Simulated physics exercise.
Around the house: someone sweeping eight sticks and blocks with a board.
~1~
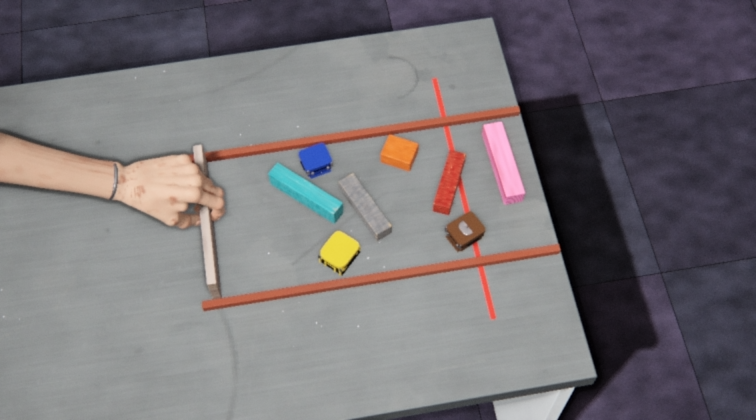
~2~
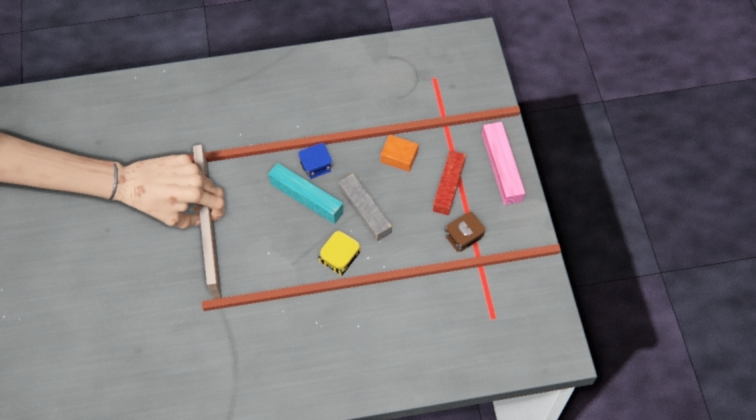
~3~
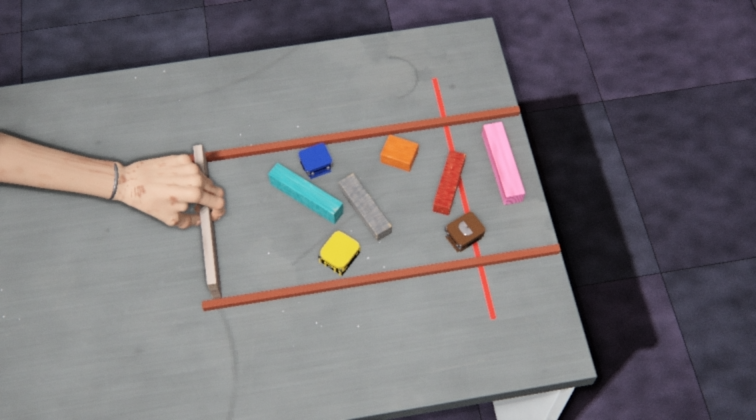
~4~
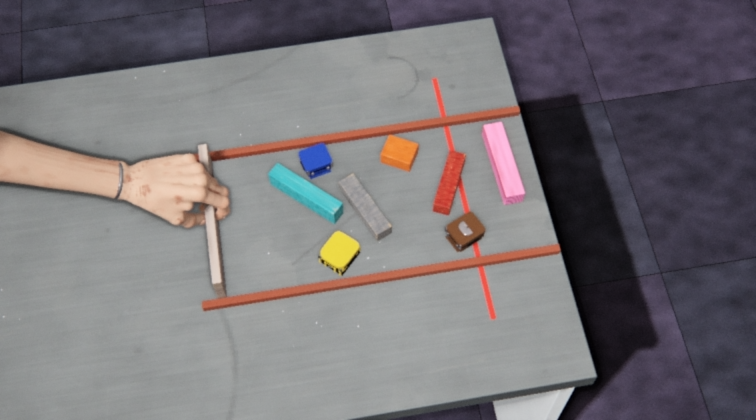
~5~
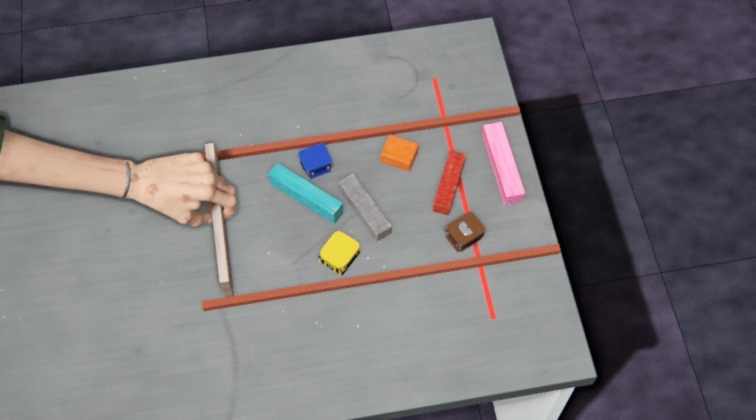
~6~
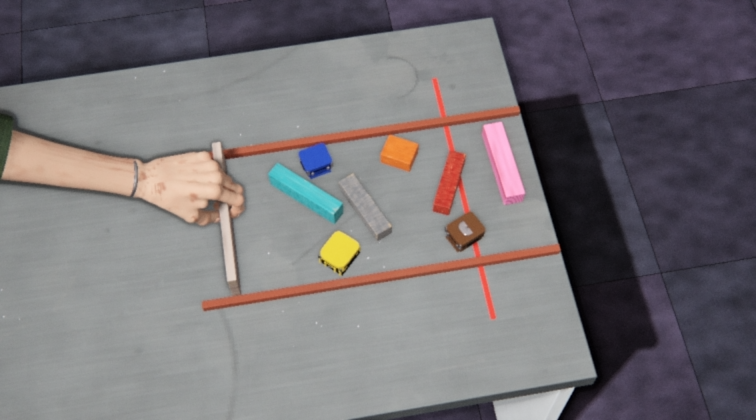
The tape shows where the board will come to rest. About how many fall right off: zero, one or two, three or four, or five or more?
The number that fall off is zero.
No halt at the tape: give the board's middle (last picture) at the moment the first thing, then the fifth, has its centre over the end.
First at (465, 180), next at (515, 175).
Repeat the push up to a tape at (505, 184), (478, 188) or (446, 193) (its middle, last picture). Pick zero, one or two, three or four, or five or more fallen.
The falls would be three or four; one to two; none.
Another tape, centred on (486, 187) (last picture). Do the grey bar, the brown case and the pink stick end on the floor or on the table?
The grey bar remains up, the brown case stays on, the pink stick falls.
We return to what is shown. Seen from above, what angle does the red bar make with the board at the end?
Some 20 degrees.
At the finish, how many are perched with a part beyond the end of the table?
1 of them.
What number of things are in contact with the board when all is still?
In contact: 3.
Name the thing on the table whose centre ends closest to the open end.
Foremost is the pink stick.
Early on, none off yet; pink stick at rest near (503, 163); brown case at rest near (465, 233); red bar at rest near (449, 182).
Finally, the number that fall off is zero.
